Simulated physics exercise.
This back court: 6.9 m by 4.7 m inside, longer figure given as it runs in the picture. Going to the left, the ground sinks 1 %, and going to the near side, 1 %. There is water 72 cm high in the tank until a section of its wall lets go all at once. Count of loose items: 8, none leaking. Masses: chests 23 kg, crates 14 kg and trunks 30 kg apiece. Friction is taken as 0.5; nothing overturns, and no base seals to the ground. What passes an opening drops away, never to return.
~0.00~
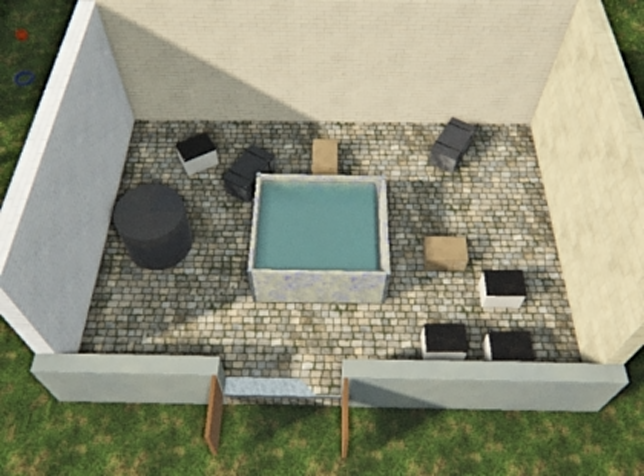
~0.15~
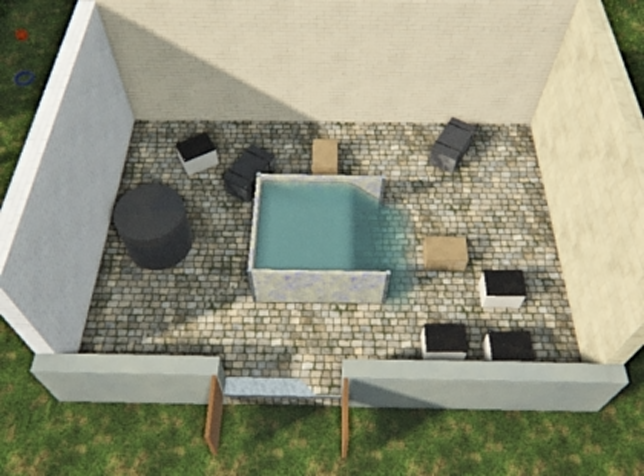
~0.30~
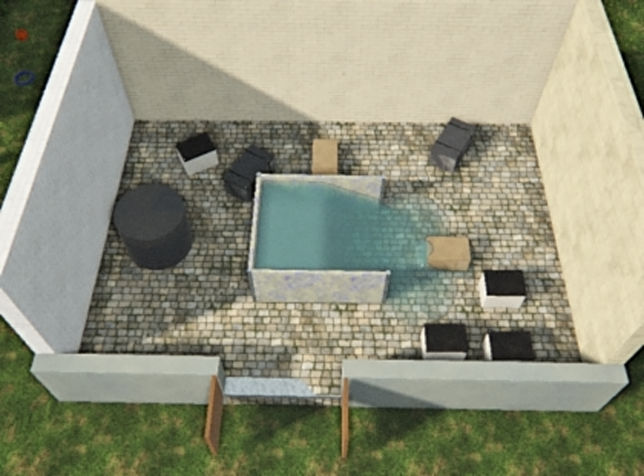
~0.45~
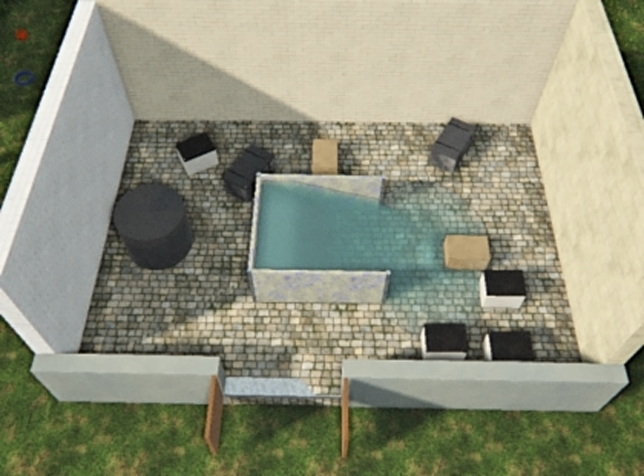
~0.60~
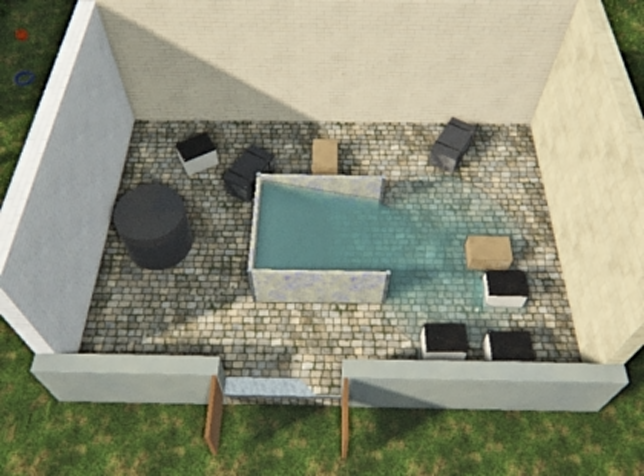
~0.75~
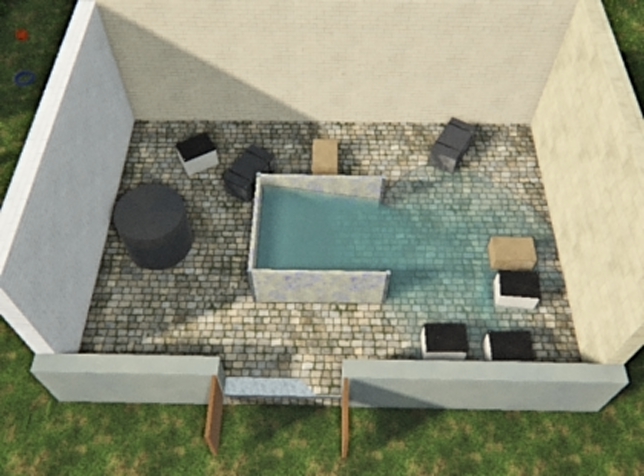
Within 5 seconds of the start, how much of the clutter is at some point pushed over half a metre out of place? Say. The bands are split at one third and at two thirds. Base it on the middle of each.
It falls at two thirds or above.
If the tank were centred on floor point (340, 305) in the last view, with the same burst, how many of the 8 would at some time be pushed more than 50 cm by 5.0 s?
Result: 6.
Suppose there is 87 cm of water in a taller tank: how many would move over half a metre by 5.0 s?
Then the count would be 6.
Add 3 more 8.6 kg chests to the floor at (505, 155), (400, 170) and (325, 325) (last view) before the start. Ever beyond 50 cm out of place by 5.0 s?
Going through them, I'd say exceeds it, exceeds it and finally exceeds it.
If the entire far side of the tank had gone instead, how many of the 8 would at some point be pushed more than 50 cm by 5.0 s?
You'd get 4 in that case.
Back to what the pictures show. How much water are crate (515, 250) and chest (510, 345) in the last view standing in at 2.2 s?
First roughly 30 cm, second roughly 20 cm.
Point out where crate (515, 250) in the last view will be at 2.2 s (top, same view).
Around (551, 241).
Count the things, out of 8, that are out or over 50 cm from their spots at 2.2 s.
Answer: 2.
After 1.1 s 2 of 8 are over 50 cm from their spots; 1 afloat.
After 2.2 s 2 of 8 are over 50 cm from their spots; 3 afloat.
After 3.5 s 5 of 8 are over 50 cm from their spots; 2 afloat.
After 5.0 s 6 of 8 are over 50 cm from their spots, and 6 have been at some point; 1 afloat.
